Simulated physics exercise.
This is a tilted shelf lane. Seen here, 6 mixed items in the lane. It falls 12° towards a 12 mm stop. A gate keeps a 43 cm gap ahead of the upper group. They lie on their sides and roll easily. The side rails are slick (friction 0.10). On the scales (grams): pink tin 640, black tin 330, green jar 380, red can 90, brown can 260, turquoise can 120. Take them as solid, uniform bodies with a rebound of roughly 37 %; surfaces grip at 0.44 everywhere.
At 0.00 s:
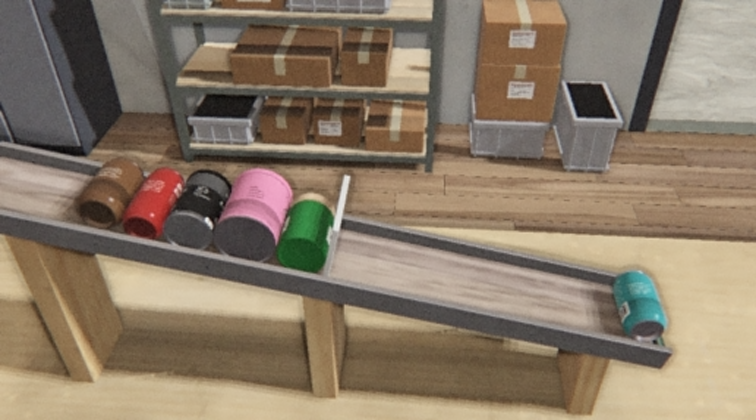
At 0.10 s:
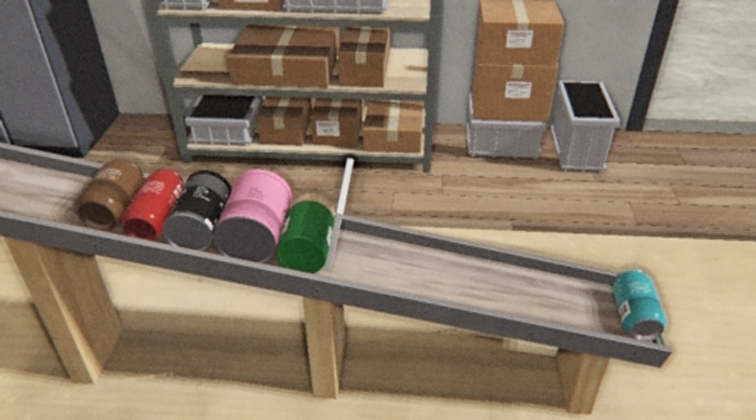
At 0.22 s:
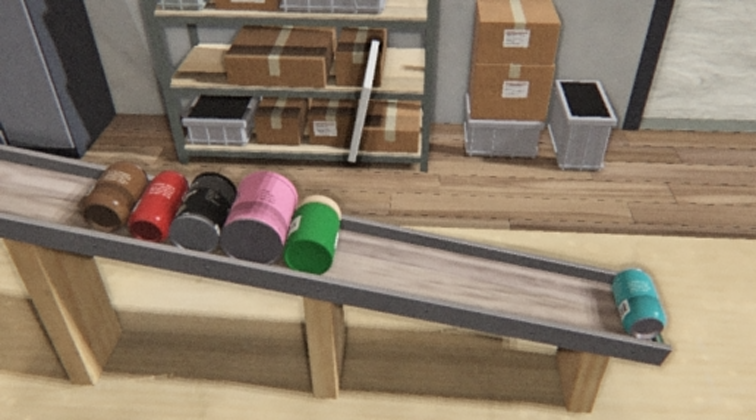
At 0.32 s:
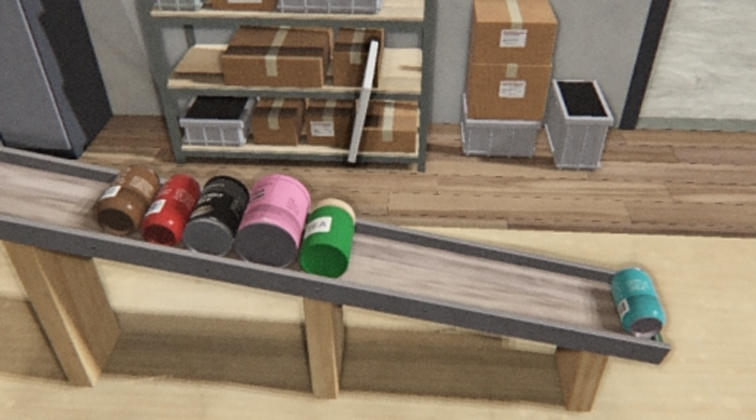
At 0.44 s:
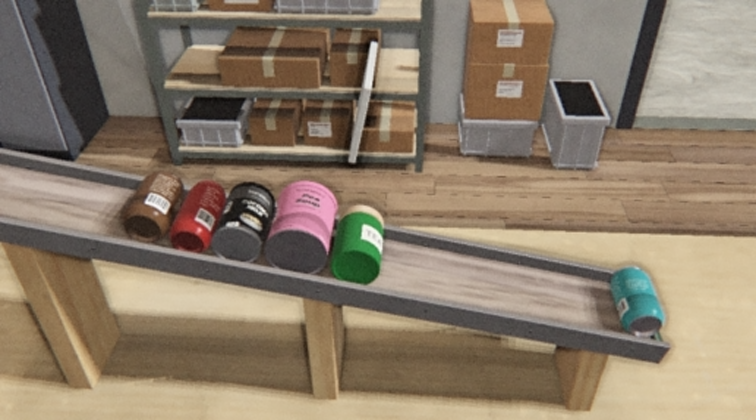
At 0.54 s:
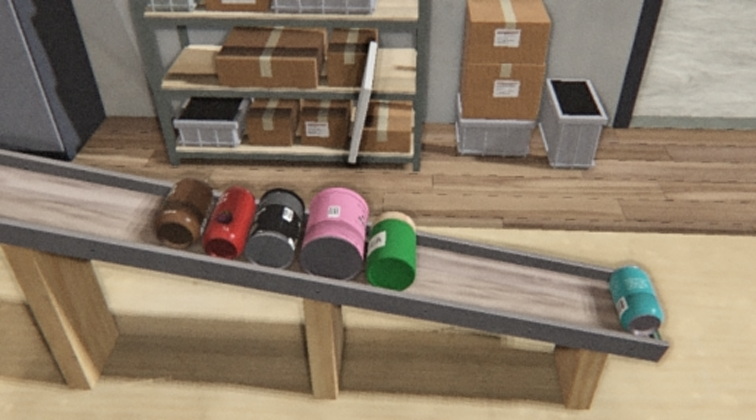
A white gate lifts, and five containers roll a short way down the sloped lane.
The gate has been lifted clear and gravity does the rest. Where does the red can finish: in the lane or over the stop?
The red can stops in the lane.
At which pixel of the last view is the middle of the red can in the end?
Near (635, 300).
After 0.94 s, leader 5 cm from the stop; red can near (440, 263).
After 1.74 s, green jar and turquoise can now over the stop; red can near (554, 285).
After 2.64 s, pink tin and black tin now over the stop; red can stopped near (635, 300); brown can stopped.
At rest (3.4 s), over the stop, pink tin, black tin, green jar and turquoise can; the other 2 in the lane. In the last view, red can near (635, 300).
